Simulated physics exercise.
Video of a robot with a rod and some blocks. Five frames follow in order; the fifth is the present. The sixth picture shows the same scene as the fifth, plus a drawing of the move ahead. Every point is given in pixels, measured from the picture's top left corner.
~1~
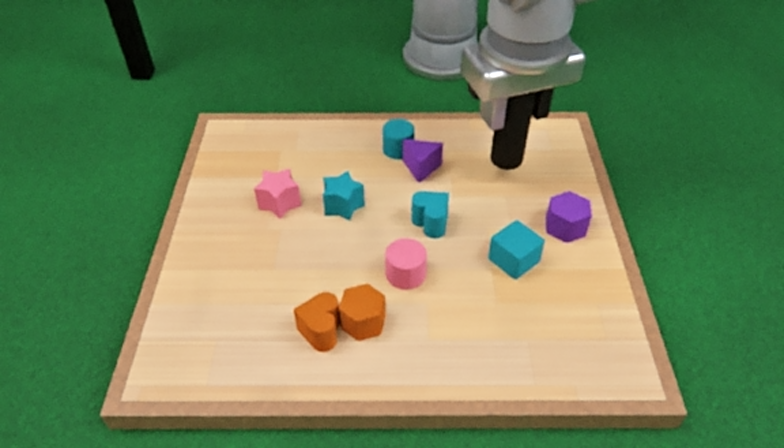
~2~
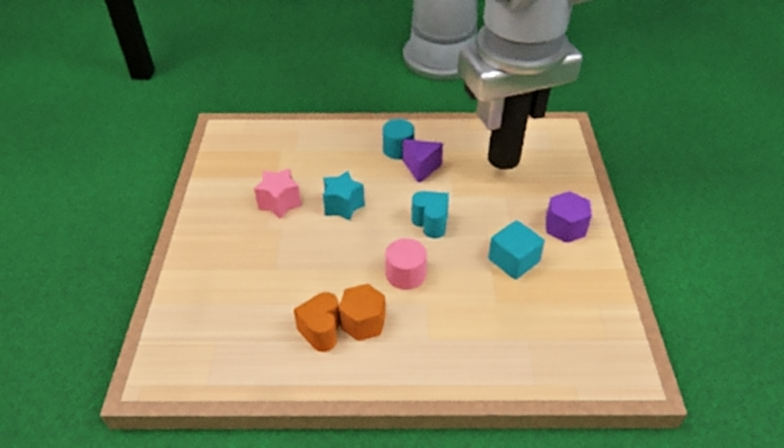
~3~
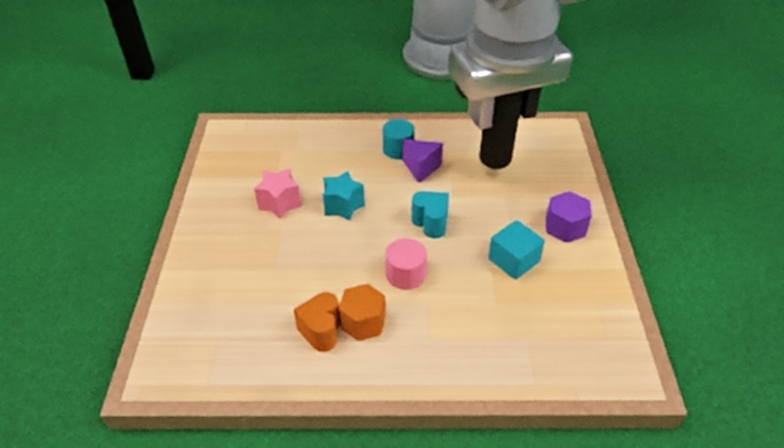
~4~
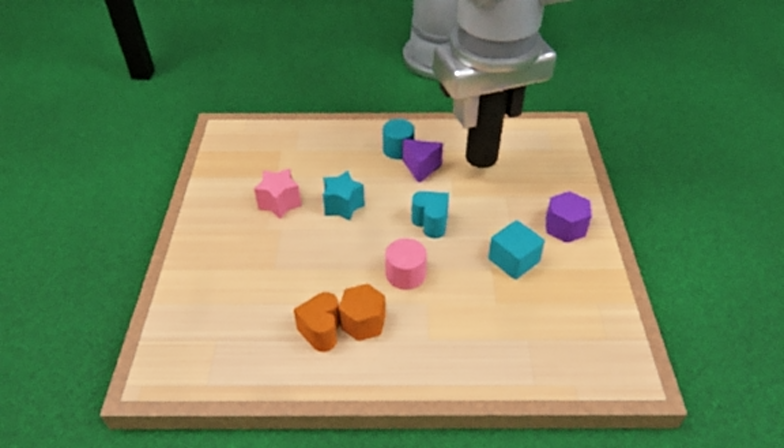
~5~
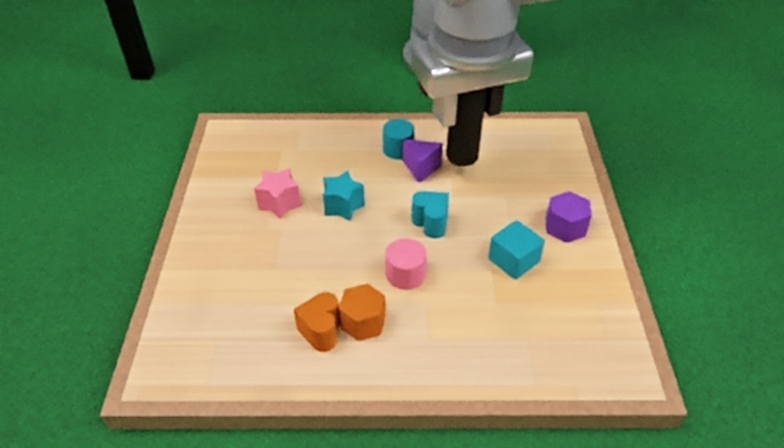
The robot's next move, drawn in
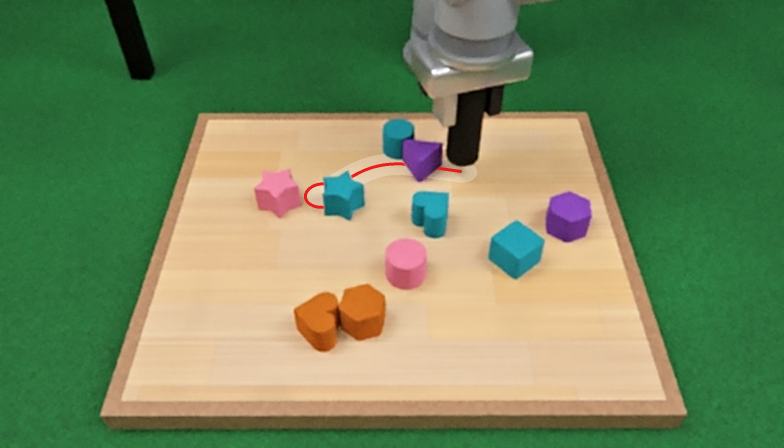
A robot arm's black rod slides left across a wooden board toward a purple three-sided block, while the colourful blocks stay still.
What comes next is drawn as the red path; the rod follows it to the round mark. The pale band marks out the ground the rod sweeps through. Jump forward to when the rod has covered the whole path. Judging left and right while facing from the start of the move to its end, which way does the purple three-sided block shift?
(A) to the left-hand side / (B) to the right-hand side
B (to the right-hand side)
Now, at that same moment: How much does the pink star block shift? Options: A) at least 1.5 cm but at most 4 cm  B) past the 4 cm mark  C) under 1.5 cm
I'll go with C - under 1.5 cm.
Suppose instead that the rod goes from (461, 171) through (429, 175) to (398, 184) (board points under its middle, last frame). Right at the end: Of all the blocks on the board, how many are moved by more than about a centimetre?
I expect one block to move.
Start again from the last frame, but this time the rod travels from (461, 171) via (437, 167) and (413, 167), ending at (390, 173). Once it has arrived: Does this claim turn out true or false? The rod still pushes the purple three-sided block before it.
The statement is correct.
Path on the board, from (461, 171) via (411, 165) and (362, 171), ending at (322, 195).
The first path, step by step. One third of the way, rod at (410, 150); turquoise circular block at (389, 123); purple three-sided block at (381, 145), turned 30° anticlockwise.
Two thirds of the way, rod at (361, 157); turquoise circular block at (387, 122); purple three-sided block at (331, 152), turned 35° anticlockwise.
At the end, rod at (321, 181); pink star block in place; turquoise star block at (338, 192), turned 15° anticlockwise; turquoise circular block at (387, 122); purple three-sided block at (304, 158).
